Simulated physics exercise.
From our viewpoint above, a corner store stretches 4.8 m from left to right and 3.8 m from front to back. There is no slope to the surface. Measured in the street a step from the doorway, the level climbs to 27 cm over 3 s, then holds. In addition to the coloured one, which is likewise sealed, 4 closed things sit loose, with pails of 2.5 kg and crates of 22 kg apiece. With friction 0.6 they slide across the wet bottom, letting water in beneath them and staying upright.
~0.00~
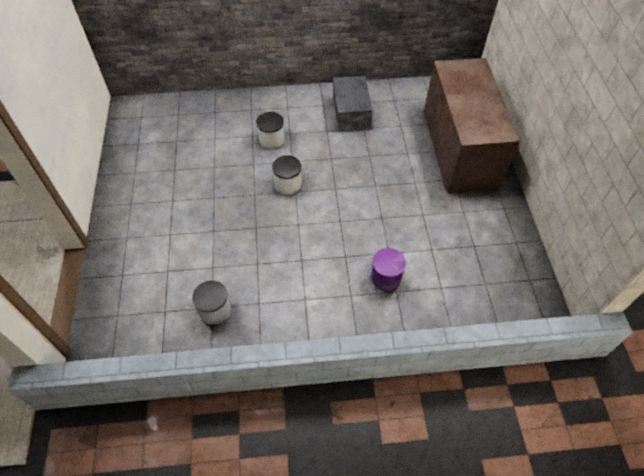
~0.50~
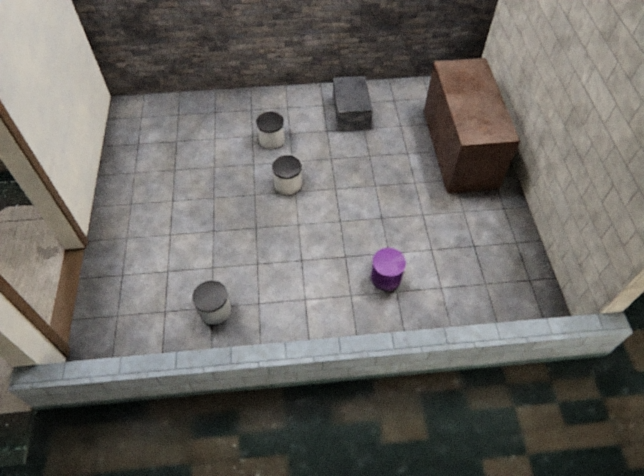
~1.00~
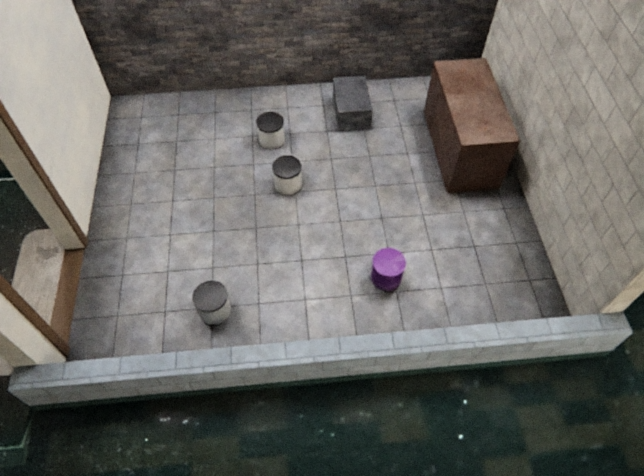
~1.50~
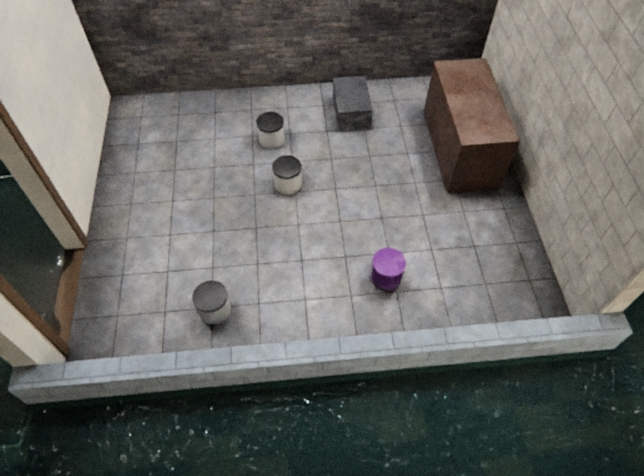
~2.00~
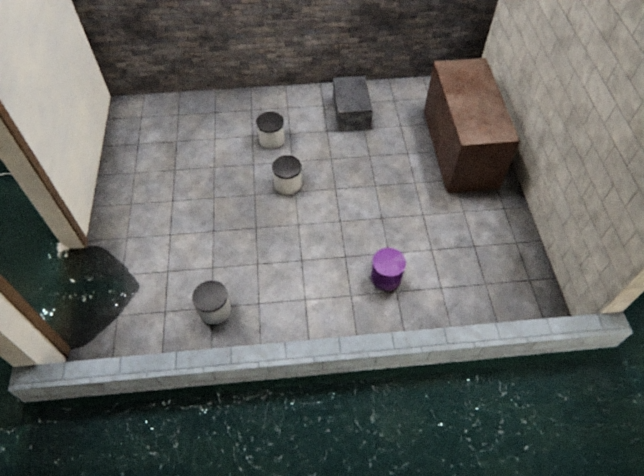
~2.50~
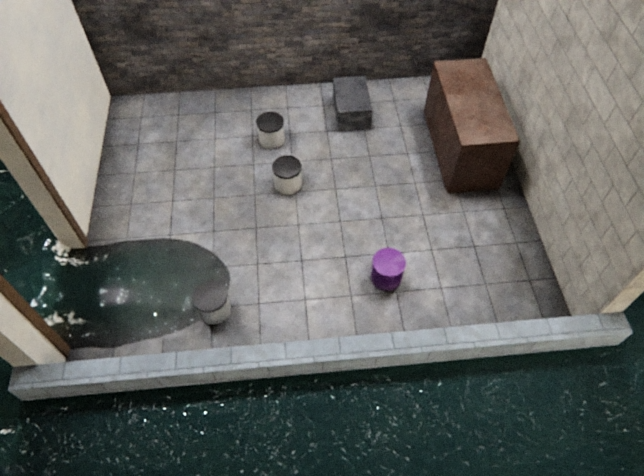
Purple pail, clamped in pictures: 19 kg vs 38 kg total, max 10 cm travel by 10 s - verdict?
Lower suffices.
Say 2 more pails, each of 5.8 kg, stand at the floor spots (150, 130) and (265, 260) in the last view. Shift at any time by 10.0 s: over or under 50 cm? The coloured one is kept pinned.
Those two come out inside the line and over the line, in that order.
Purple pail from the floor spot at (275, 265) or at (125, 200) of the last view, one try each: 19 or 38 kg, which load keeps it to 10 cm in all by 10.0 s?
Respectively, the light option succeeds and the light option succeeds.
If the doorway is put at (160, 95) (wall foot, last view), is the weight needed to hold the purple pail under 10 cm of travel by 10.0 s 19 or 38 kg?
I'd say the lighter one will work.
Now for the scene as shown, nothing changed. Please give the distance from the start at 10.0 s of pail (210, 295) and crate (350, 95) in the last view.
Shifts: 300 cm / 50 cm.
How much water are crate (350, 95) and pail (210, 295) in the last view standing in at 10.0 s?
Close to 13 and 14 centimetres.
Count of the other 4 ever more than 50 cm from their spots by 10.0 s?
The number is 4.
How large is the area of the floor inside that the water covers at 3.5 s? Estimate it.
Some 5.5 m2 of it.
After 3.5 s the purple pail would be 0 cm from its start with 19 kg and 0 cm from its start with 38 kg; 0 cm of water round it then.
After 4.5 s the purple pail would be 0 cm from its start with 19 kg and 0 cm from its start with 38 kg; 8 cm of water round it then.
After 7.0 s the purple pail would be 0 cm from its start with 19 kg and 0 cm from its start with 38 kg; 8 cm of water round it then.
After 10.0 s the purple pail would be 0 cm from its start with 19 kg and 0 cm from its start with 38 kg; 16 cm of water round it then.
